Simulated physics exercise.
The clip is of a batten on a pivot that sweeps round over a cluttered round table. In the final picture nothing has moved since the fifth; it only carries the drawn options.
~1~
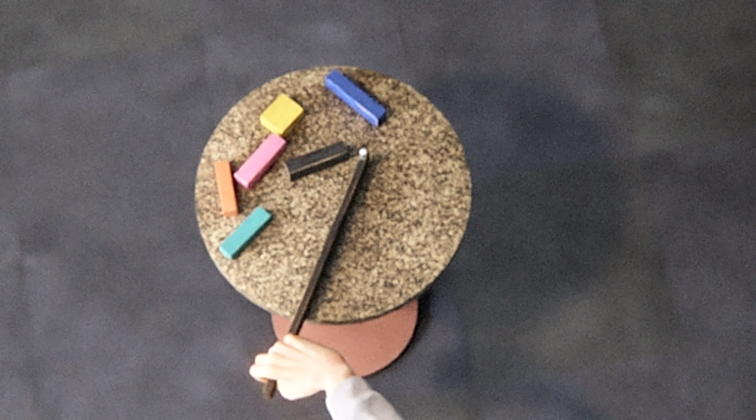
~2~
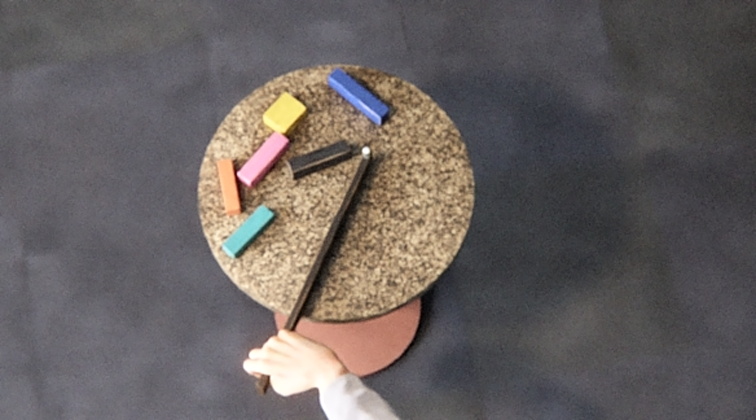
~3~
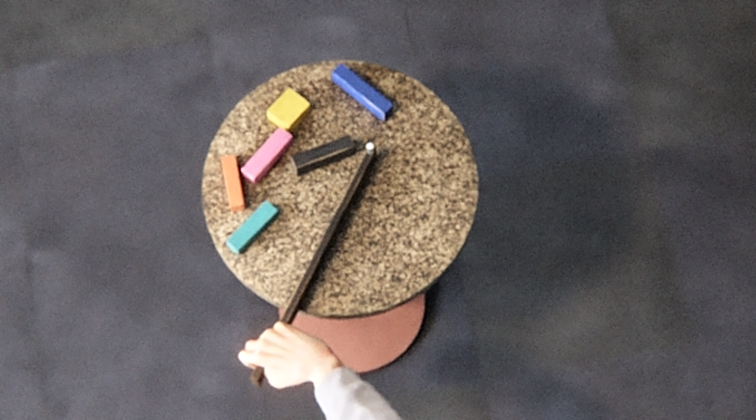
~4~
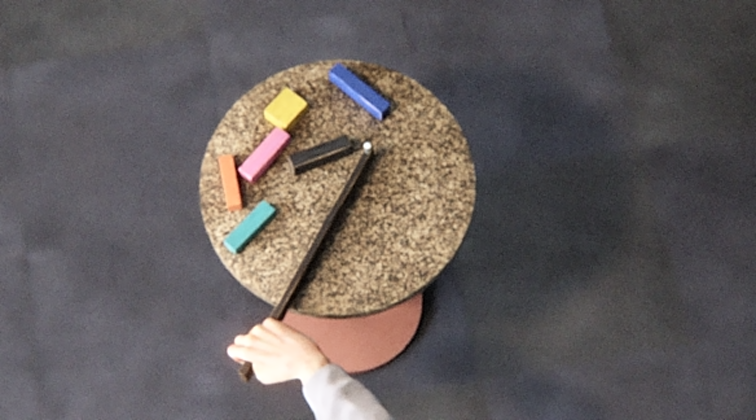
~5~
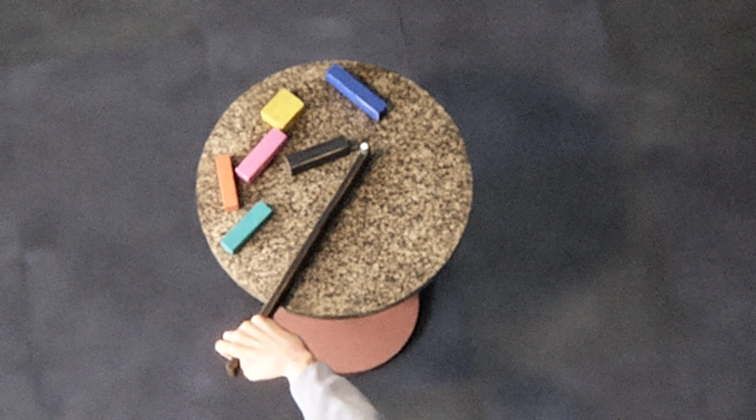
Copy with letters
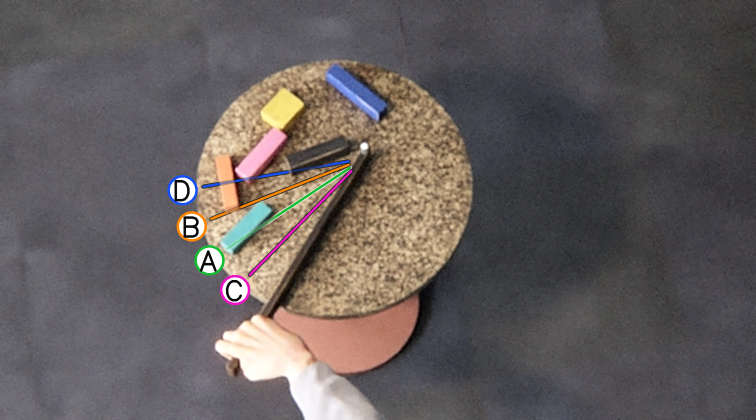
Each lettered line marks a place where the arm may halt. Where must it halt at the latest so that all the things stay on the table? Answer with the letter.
At D, and not beyond.
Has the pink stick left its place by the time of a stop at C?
By then, no.
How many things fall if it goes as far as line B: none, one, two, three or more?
In all, none.
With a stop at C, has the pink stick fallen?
No.
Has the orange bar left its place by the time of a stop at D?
By then, yes.
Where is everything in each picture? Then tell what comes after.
Arm (332, 233); pink stick (261, 161); blue stick (356, 98), in the first picture.
Arm (332, 231); yellow block (286, 115), in the second picture.
Arm (333, 225); turquoise bar (253, 228), in the third picture.
Arm (327, 223); pink stick (265, 156), in the fourth picture.
Arm (320, 222); yellow block (284, 111); black stick (317, 155); turquoise bar (247, 228), in the fifth picture.
On the copy, A at (289, 208); B at (281, 192); C at (301, 222); D at (276, 174).
On D. First, arm (299, 206); orange bar (227, 183); turquoise bar (247, 228).
Then, arm (284, 183); orange bar (220, 168); turquoise bar (233, 200).
Finally, arm (279, 166); orange bar (214, 141); turquoise bar (226, 172); nothing has fallen.
By contrast, A is safe but short; B is safe but short; C is safe but short.
